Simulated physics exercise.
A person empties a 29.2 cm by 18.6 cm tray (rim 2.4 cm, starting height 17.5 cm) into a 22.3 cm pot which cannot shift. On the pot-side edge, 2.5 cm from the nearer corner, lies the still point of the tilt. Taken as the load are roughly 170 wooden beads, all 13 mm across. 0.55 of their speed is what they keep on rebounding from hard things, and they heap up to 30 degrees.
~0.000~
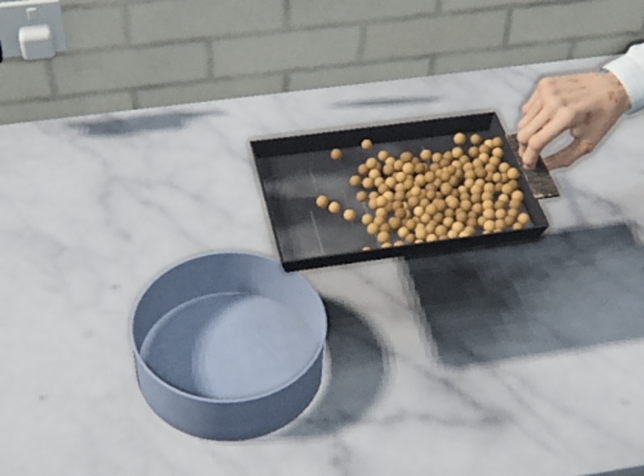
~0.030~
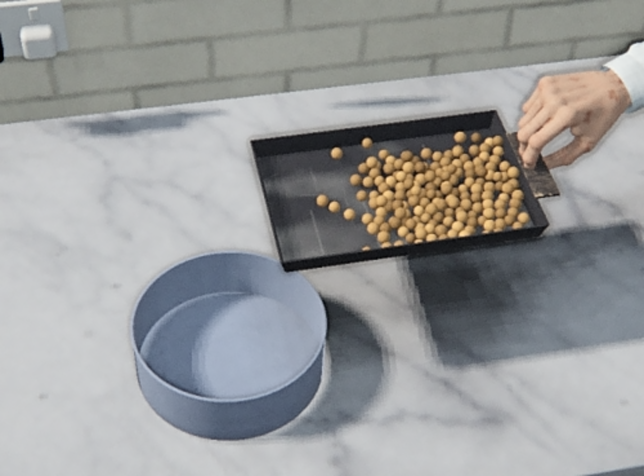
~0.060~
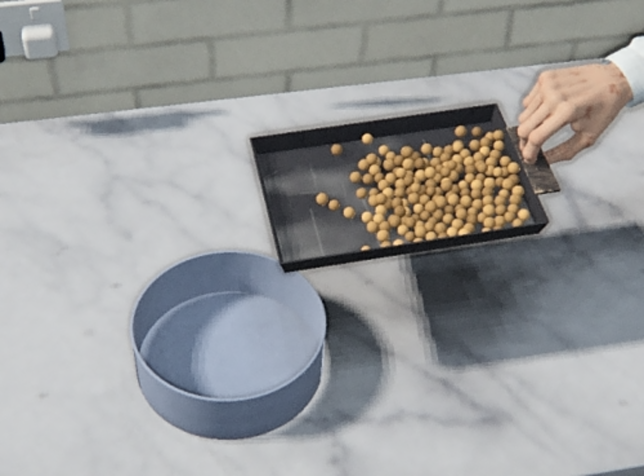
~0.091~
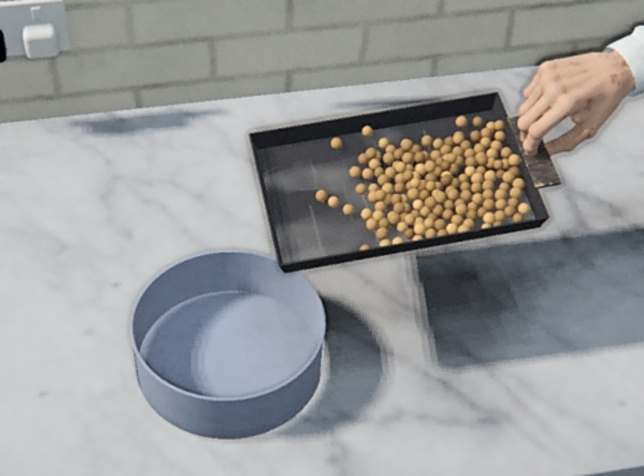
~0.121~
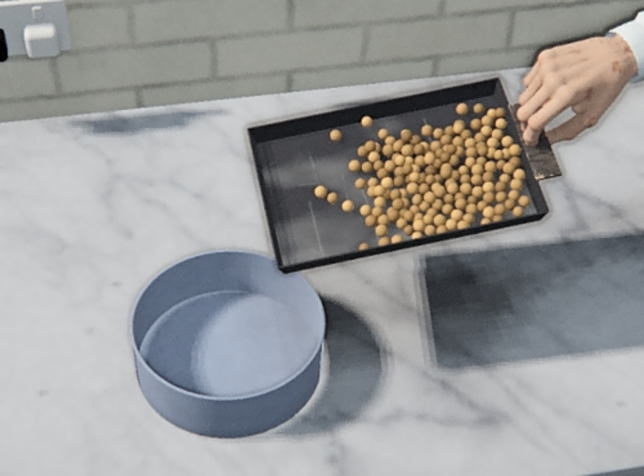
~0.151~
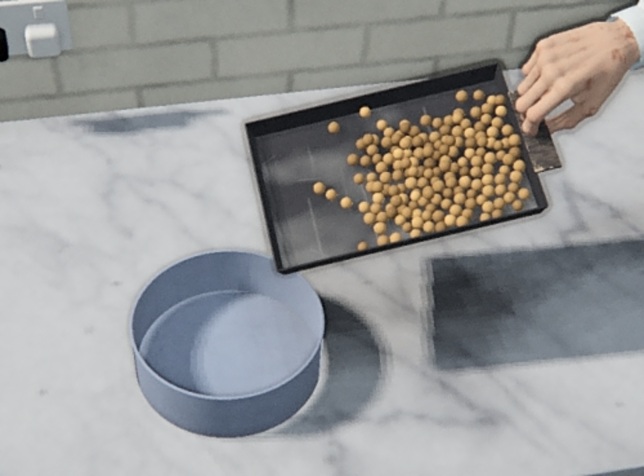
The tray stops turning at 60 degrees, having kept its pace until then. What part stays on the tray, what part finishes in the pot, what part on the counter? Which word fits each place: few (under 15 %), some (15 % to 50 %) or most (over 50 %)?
Tray gets some; pot gets some; counter gets some.
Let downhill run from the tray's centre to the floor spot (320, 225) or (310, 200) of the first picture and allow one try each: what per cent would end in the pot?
60 and 30 %.
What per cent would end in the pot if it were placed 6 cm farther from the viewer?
5 per cent.
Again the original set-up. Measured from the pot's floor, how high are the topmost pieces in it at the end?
Close to 2.0 cm up.
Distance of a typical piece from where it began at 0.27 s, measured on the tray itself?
About 0 cm.
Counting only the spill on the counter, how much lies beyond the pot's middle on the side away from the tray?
40 %.
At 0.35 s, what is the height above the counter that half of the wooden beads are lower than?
Some 30 cm.
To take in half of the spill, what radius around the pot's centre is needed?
I'd say around 30 centimetres.
Then, at 0.27 s, tilt 42 degrees; the tray holds 100 %, the pot 0 %.
Then, at 0.35 s, tilt 56 degrees; the tray holds 100 %, the pot 0 %.
After 0.57 s, tilt 60 degrees; the tray holds 65 %, the pot 0 %.
By 2.0 s all is still; tray 35 %, pot 40 %, counter 25 %.
